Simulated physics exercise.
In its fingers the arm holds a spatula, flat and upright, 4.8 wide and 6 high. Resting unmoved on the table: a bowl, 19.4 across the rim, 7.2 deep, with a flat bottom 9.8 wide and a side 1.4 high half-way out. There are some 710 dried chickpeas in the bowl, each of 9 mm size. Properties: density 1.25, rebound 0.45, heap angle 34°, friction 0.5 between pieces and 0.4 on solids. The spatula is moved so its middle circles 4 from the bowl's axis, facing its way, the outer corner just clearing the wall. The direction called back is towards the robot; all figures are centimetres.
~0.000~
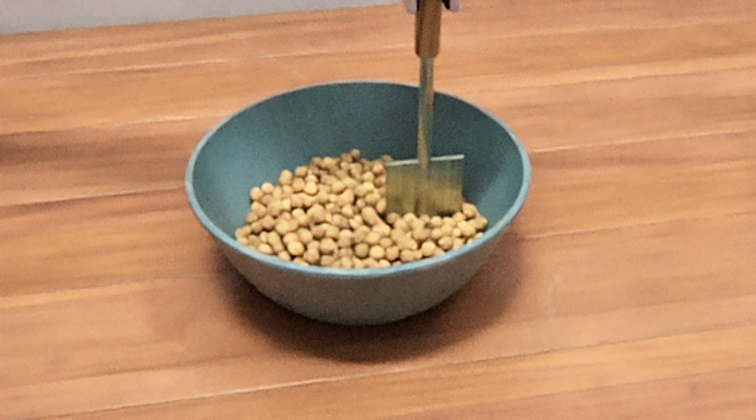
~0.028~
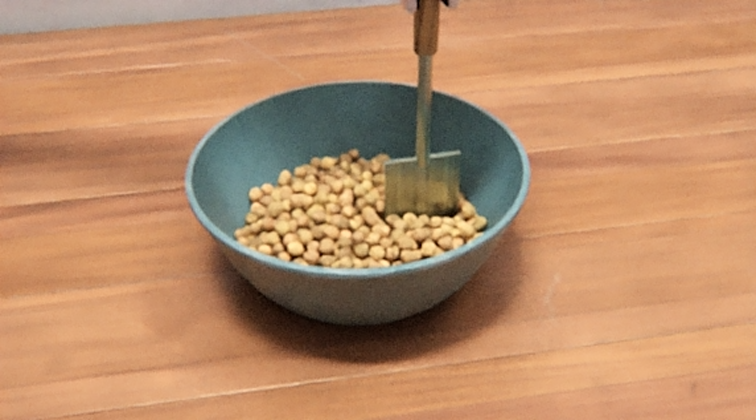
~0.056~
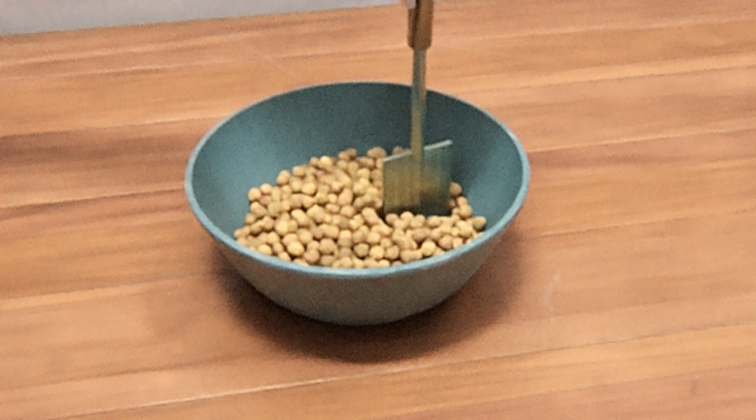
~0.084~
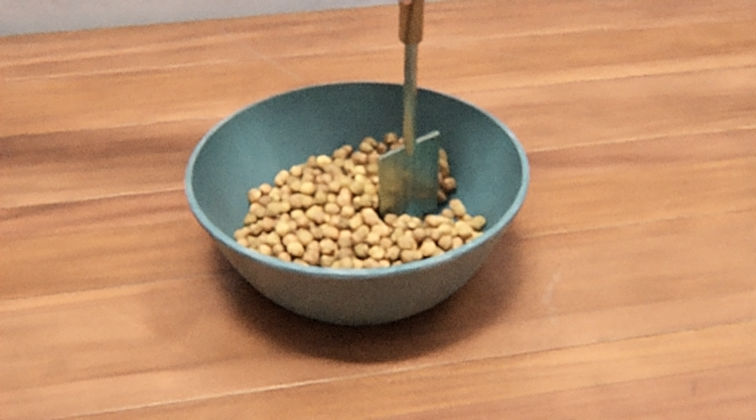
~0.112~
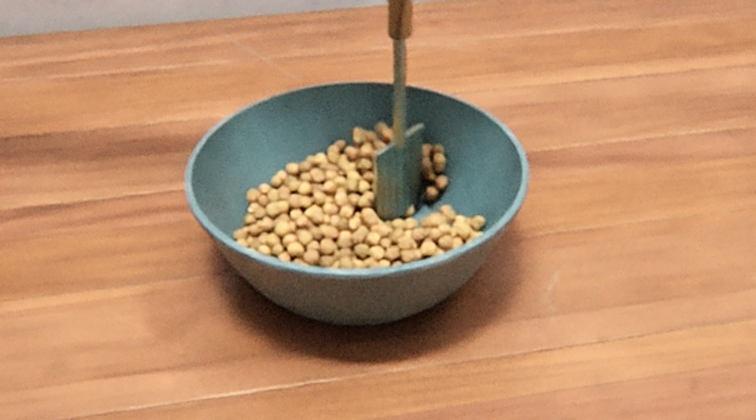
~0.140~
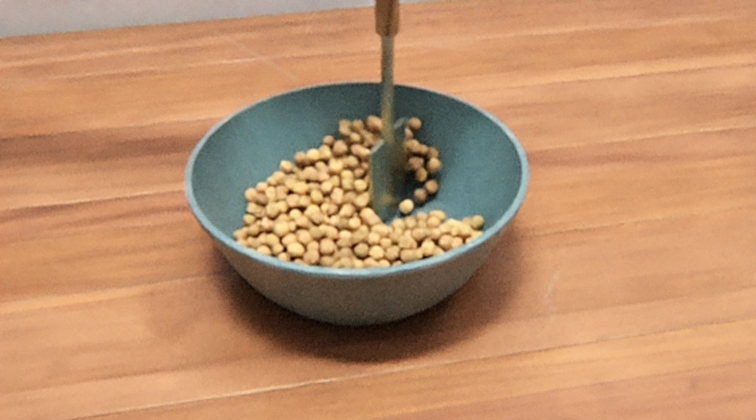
We see a spatula with its blade in a teal bowl of chickpeas on a wooden table; the arm sweeps it leftward and back while the blade turns edge-on, pushing some chickpeas up behind it as the bowl stays still.
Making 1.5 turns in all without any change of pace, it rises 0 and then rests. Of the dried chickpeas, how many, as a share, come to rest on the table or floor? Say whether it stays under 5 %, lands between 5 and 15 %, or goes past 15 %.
It stays under 5 %.
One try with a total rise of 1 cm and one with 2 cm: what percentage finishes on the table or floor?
First try about 0 per cent, second about 0 per cent.
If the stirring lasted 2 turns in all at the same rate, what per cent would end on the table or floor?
I'd expect around 0 per cent.
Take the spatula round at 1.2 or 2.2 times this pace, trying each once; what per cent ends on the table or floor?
Around 0 percent on the first try and 20 percent on the second.
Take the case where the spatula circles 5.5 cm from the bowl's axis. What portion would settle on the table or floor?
Near 0 %.
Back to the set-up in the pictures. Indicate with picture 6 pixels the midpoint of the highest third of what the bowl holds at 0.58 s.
Roughly at (373, 258).
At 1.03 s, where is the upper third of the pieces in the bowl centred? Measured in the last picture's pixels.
Near (327, 150).
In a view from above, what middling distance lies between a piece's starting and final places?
Some 9 centimetres or so.
After 0.58 s, 244° round, highest piece 8 above the table; 710 in the bowl.
After 1.03 s, 75° round, highest piece 8 above the table; 709 in the bowl, 1 on the table or floor.
After 1.45 s, 180° round, highest piece 7 above the table; 709 in the bowl, 1 on the table or floor.
After 2.15 s, 180° round, highest piece 7 above the table; 709 in the bowl, 1 on the table or floor.
In the end, 709 in the bowl, 1 on the table or floor. That is 0 % on the table or floor.
